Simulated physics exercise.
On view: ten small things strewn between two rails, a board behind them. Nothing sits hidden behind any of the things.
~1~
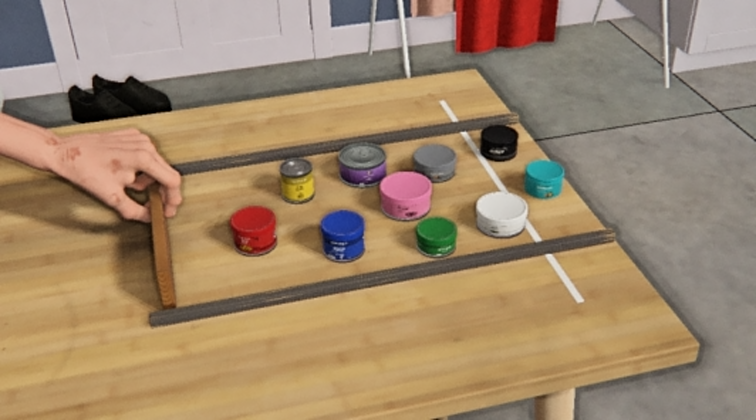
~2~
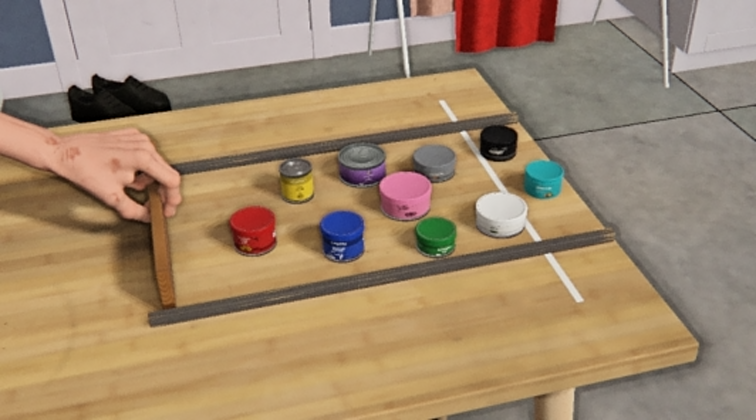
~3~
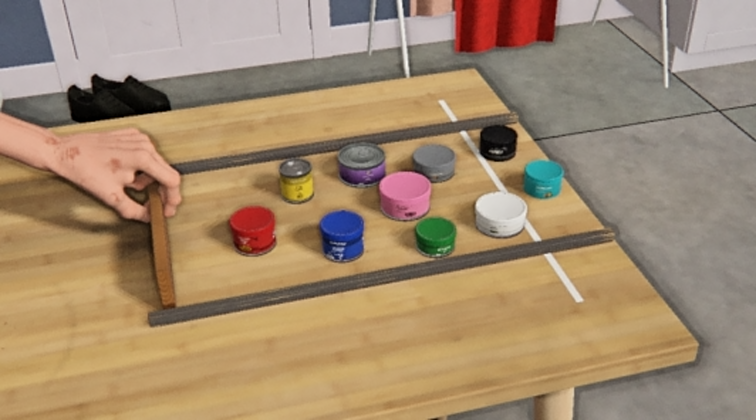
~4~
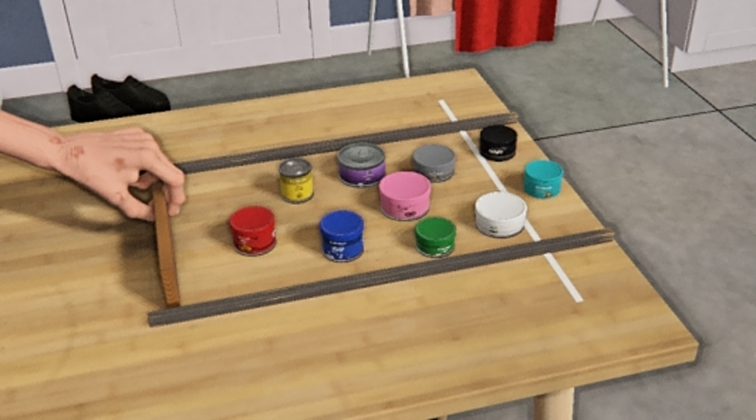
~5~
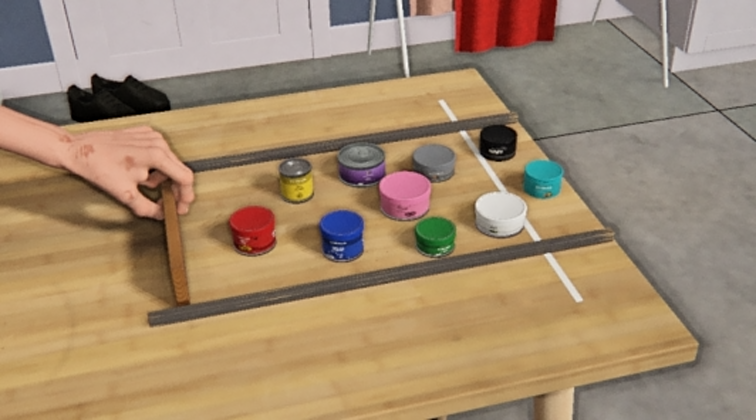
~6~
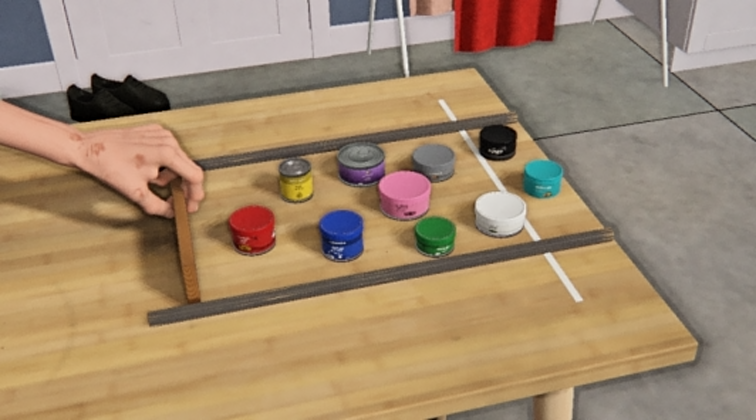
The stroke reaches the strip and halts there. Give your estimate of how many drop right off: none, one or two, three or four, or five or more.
It ends with a lone piece or a pair gone from the top.
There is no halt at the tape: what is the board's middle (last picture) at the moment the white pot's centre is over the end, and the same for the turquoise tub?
First it's close to (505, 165), next close to (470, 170).
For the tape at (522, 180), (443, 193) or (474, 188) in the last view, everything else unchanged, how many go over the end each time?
Taken one after another, the numbers are 5, 0 and 0.
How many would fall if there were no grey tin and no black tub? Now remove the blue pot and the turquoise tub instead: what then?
The number fallen is 1, and in the other try 1.
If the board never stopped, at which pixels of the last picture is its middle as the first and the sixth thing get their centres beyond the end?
Its centre point is roughly (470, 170) and later (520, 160).
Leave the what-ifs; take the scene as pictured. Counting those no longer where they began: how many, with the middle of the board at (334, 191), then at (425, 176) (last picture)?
Moved so far: 4, then 8.
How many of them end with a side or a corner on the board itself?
So the total is 4.
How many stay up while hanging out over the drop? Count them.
It would come to 3.
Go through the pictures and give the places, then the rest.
In the first frame, turquoise tub (544, 180); black tub (499, 143); white pot (501, 216); board (160, 220); tape (499, 184).
In the second frame, black tub (499, 144); red tin (254, 231).
In the third frame, white pot (500, 215); purple tin (362, 165).
In the fourth frame, turquoise tub (543, 180); board (163, 219).
In the fifth frame, black tub (498, 143); yellow tin (296, 181).
In the sixth frame, turquoise tub (543, 179); black tub (498, 143); white pot (500, 215); board (182, 216); tape (498, 184).
Soon after, none off yet; turquoise tub at rest near (543, 179); black tub at rest near (498, 143); white pot at rest near (500, 215).
Then, none off yet; turquoise tub at rest near (543, 179); black tub at rest near (498, 143); white pot moving near (504, 213).
By the end, the number that fall off is one or two; fallen, black tub and turquoise tub.
